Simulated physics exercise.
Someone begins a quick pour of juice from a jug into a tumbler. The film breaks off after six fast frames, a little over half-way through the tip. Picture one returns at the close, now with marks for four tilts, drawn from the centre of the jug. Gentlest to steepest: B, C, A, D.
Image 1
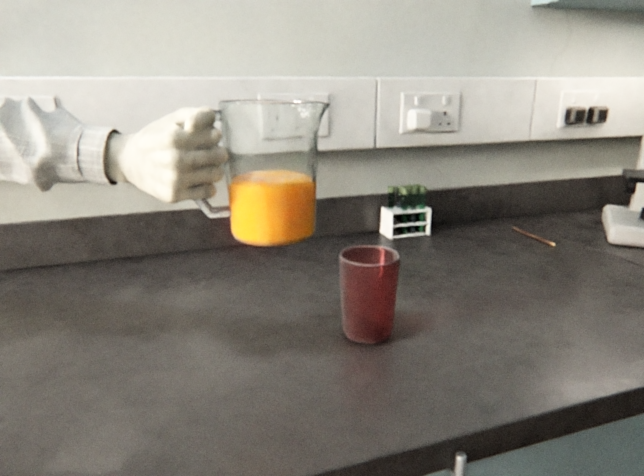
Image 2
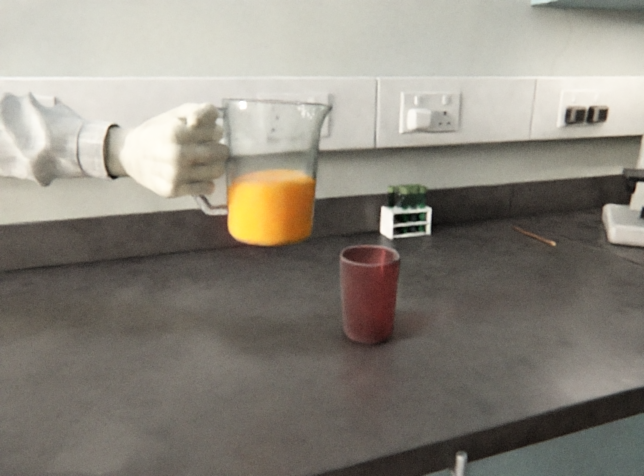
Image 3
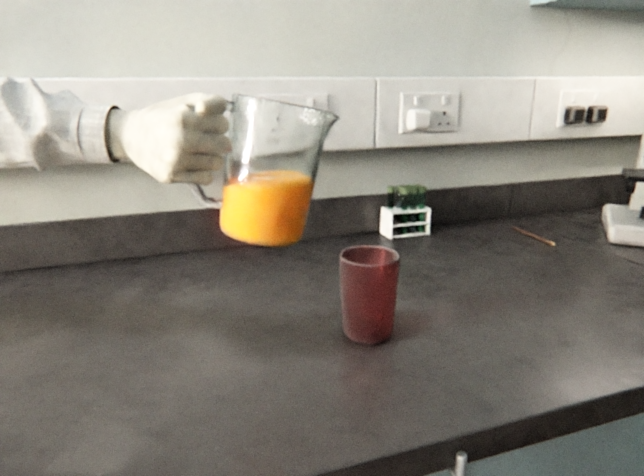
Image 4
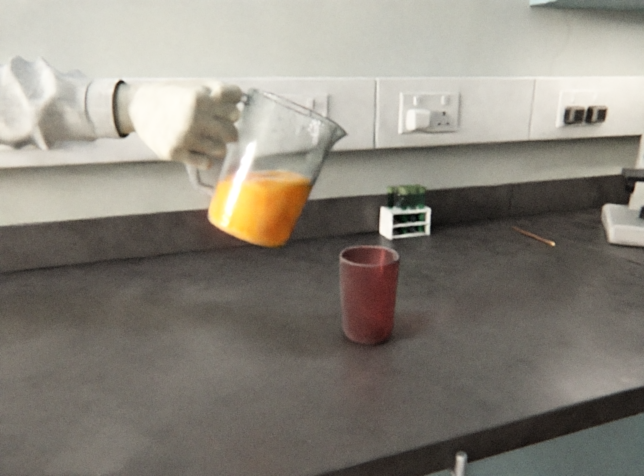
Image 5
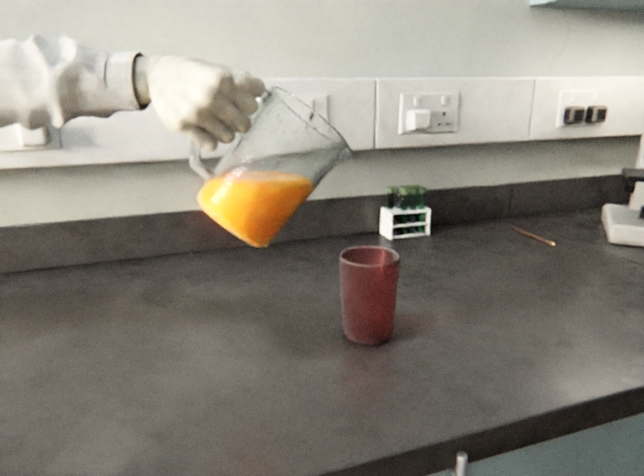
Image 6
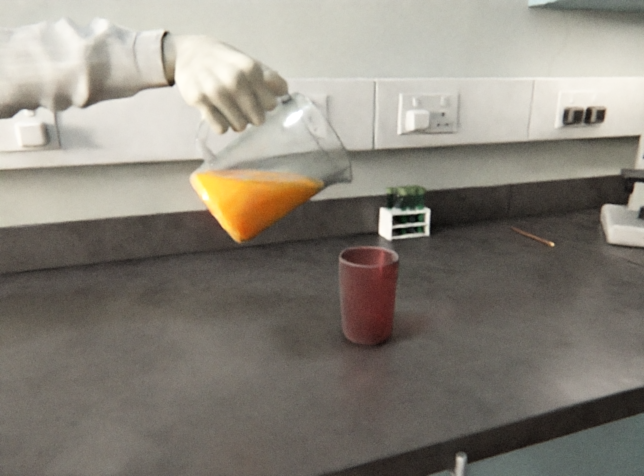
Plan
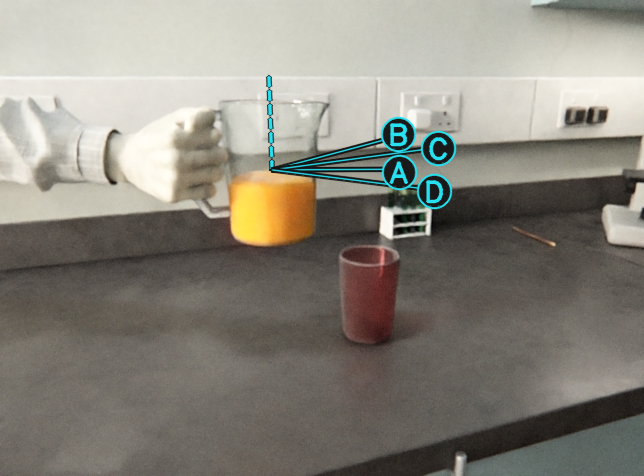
A white-gloved hand in a pale sleeve holds a clear glass jug of orange juice at the left, above a dark grey worktop seen from slightly above by a still camera. A dark red tumbler stands near the middle, with a small white rack, wall sockets and a thin stick behind. The hand rises and turns, tilting the jug steadily further rightward while the juice shifts inside.
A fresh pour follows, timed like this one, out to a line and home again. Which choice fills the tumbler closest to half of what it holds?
Choose B.
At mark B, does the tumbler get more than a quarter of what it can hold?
Yes.
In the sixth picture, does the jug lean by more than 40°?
Yes.
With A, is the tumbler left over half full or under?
Over.
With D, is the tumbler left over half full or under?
Over half.
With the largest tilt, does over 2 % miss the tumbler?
Yes.
On the marked copy, A at (382, 169); B at (381, 140); C at (421, 149); D at (417, 188).
Choosing A, the tumbler ends with about 88 % of what it can hold; 9 % of the juice is spilt.
Choosing B, the tumbler ends with about 52 % of what it can hold; 4 % of the juice is spilt.
Choosing C, the tumbler ends with about 71 % of what it can hold; 7 % of the juice is spilt.
Choosing D, the tumbler ends with about 92 % of what it can hold; 18 % of the juice is spilt.
